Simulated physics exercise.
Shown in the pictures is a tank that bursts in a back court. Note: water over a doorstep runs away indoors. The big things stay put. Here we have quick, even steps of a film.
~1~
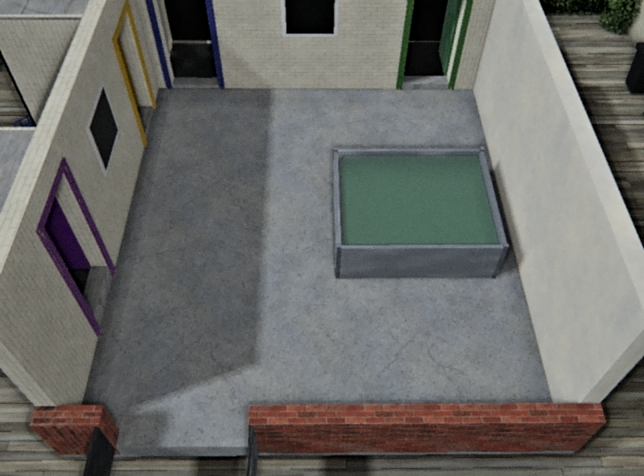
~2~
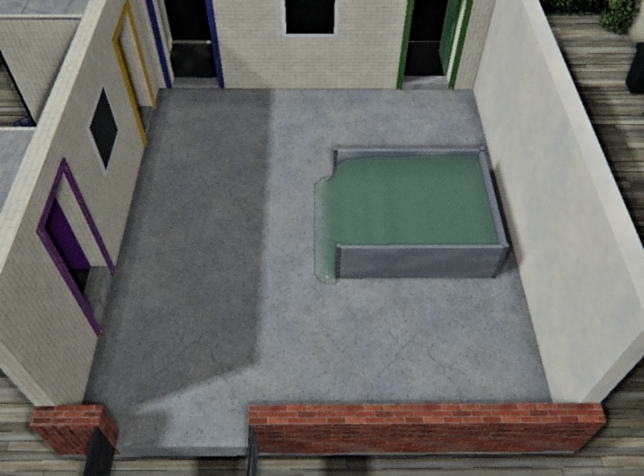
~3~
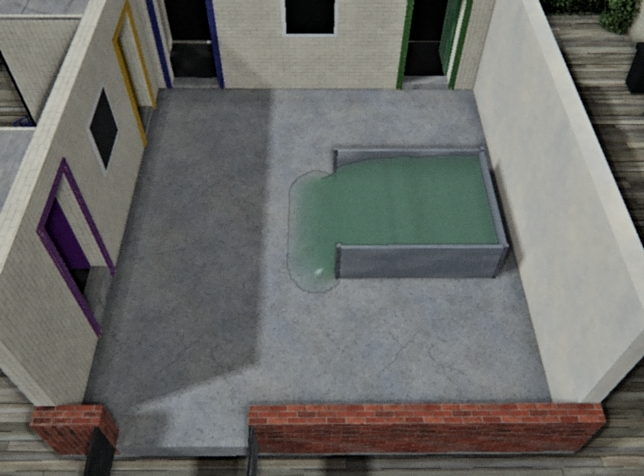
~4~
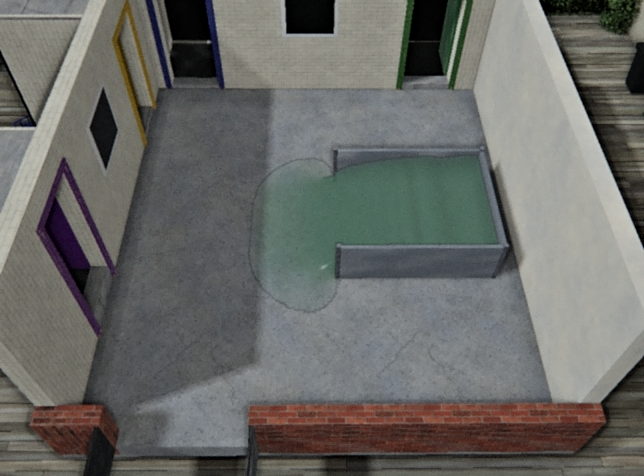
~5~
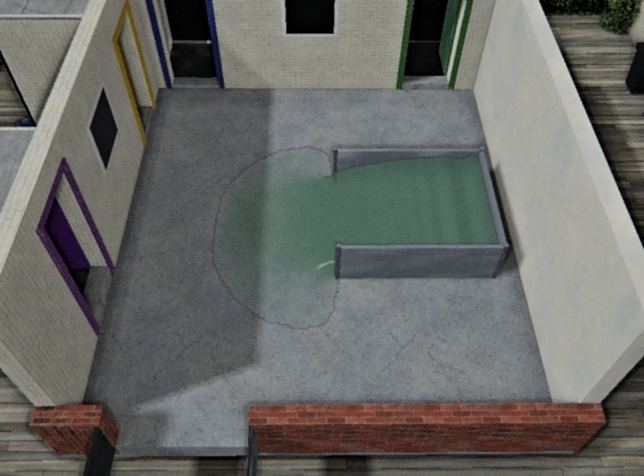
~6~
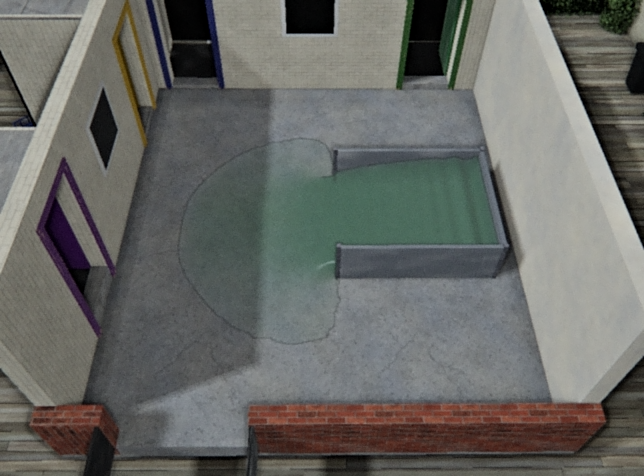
Green water pours from the open left side of a tank and spreads leftward across the courtyard floor.
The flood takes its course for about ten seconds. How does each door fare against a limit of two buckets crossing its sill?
My prediction: The green door respects the limit for sure; the yellow door breaks the limit for sure; the blue door breaks the limit for sure; the purple door respects the limit for sure.
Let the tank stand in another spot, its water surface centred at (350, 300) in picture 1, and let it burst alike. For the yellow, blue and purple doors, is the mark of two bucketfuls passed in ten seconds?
The yellow door stays within the limit; the blue door exceeds the limit; the purple door exceeds the limit.
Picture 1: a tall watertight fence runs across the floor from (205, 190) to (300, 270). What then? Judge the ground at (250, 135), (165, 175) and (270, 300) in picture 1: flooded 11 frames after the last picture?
Results in order: Swamped / swamped / swamped.
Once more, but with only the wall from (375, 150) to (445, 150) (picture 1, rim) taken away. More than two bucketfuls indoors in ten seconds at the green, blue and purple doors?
Lab note: The green one tops the threshold; the blue one tops the threshold; the purple one sits below the threshold.
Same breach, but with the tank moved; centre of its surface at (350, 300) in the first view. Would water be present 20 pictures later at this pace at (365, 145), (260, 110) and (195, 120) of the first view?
As listed: Untouched, reached, reached.
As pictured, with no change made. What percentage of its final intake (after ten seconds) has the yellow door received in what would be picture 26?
Approximately 65 per cent.
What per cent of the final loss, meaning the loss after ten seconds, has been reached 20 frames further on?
I make it 20 per cent.
A moment on, water covers 40 % of the floor; the green door not reached, the yellow door not reached, the blue door not reached, the purple door wet at the sill, nothing in.
Next, water covers 50 % of the floor; the green door not reached, the yellow door under two buckets in, the blue door not reached, the purple door wet at the sill, nothing in.
Then, water covers 50 % of the floor; the green door not reached, the yellow door over two buckets in, the blue door over two buckets in, the purple door wet at the sill, nothing in.
Later, water covers 85 % of the floor; the green door wet at the sill, nothing in, the yellow door over two buckets in, the blue door far over two buckets in, the purple door wet at the sill, nothing in.
In the end, water covers 95 % of the floor; the green door wet at the sill, nothing in, the yellow door over two buckets in, the blue door far over two buckets in, the purple door wet at the sill, nothing in.
